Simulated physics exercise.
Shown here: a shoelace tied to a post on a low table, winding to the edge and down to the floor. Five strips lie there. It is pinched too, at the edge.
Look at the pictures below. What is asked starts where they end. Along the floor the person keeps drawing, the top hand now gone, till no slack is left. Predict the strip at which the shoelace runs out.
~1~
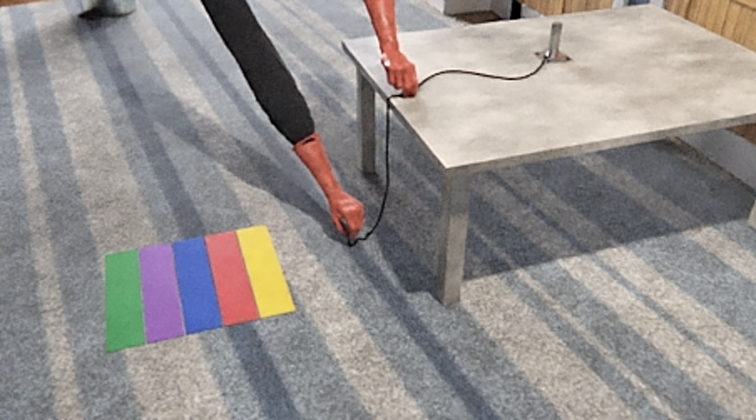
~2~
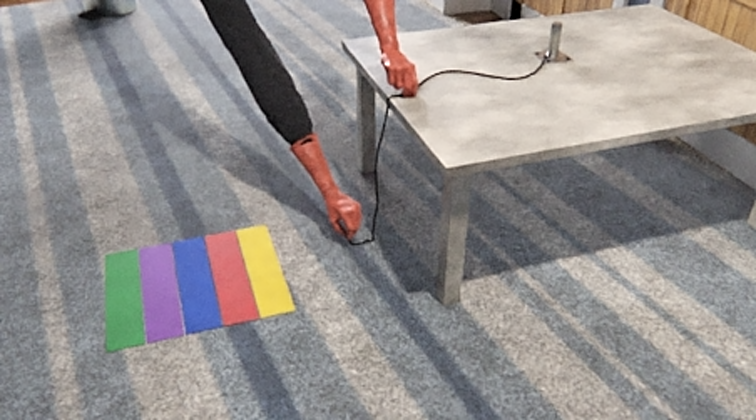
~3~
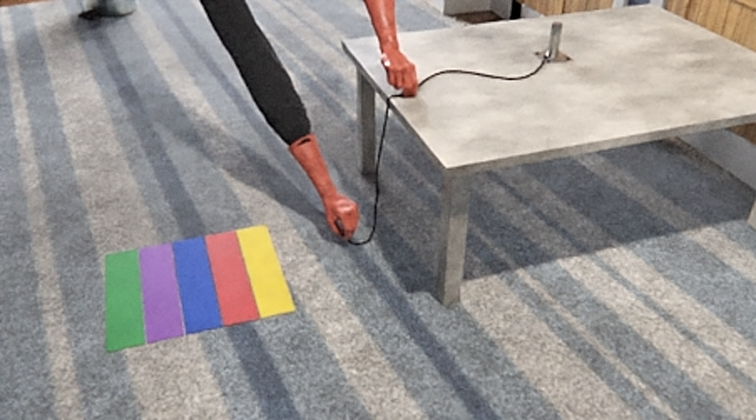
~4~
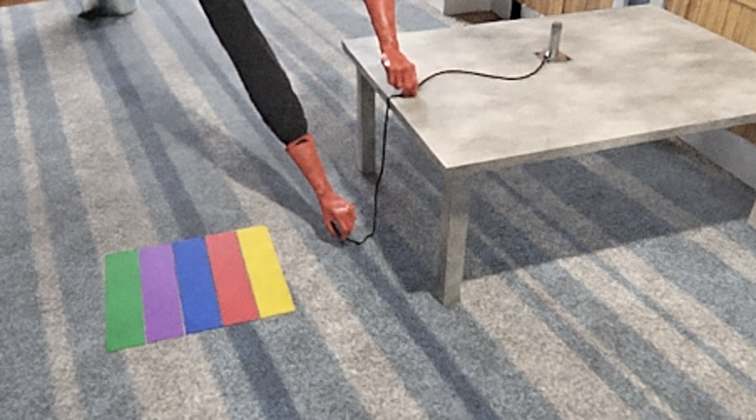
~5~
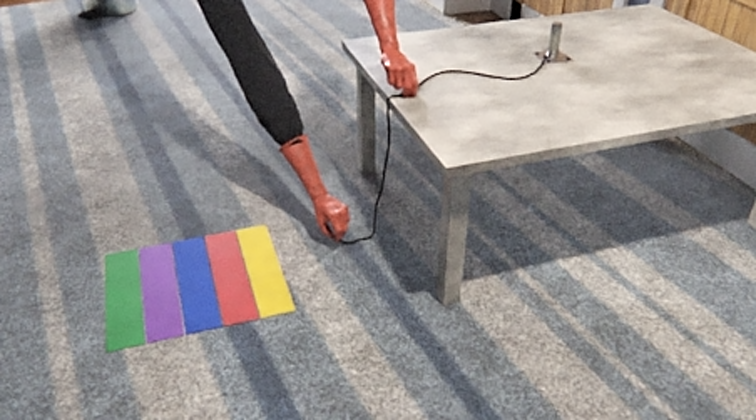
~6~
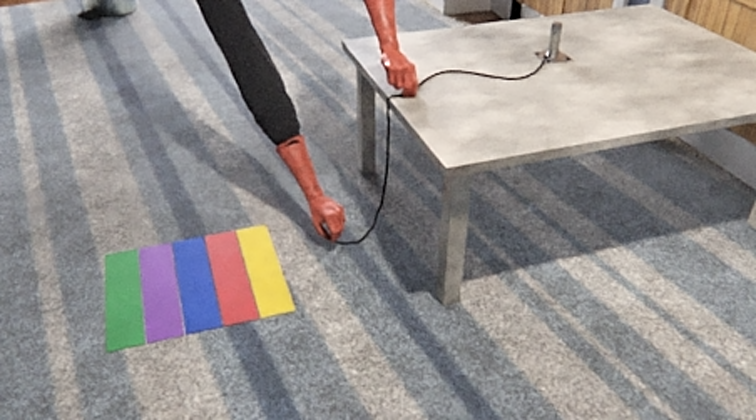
I would say the blue strip.
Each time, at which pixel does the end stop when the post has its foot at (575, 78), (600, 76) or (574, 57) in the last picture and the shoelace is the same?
Try by try: (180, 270), (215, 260) and (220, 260).
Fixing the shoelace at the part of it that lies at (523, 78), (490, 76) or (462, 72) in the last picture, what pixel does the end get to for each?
Going through the tries, I'd expect close to (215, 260), (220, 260) and lastly (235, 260).
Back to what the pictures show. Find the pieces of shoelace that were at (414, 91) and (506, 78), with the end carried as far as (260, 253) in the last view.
The first lands at (384, 107), while the second lands at (479, 71).
Soon after, end near (260, 253); over yellow.
After that, end near (218, 261); over red.
At the stop, end near (194, 266); over blue. The blue one.
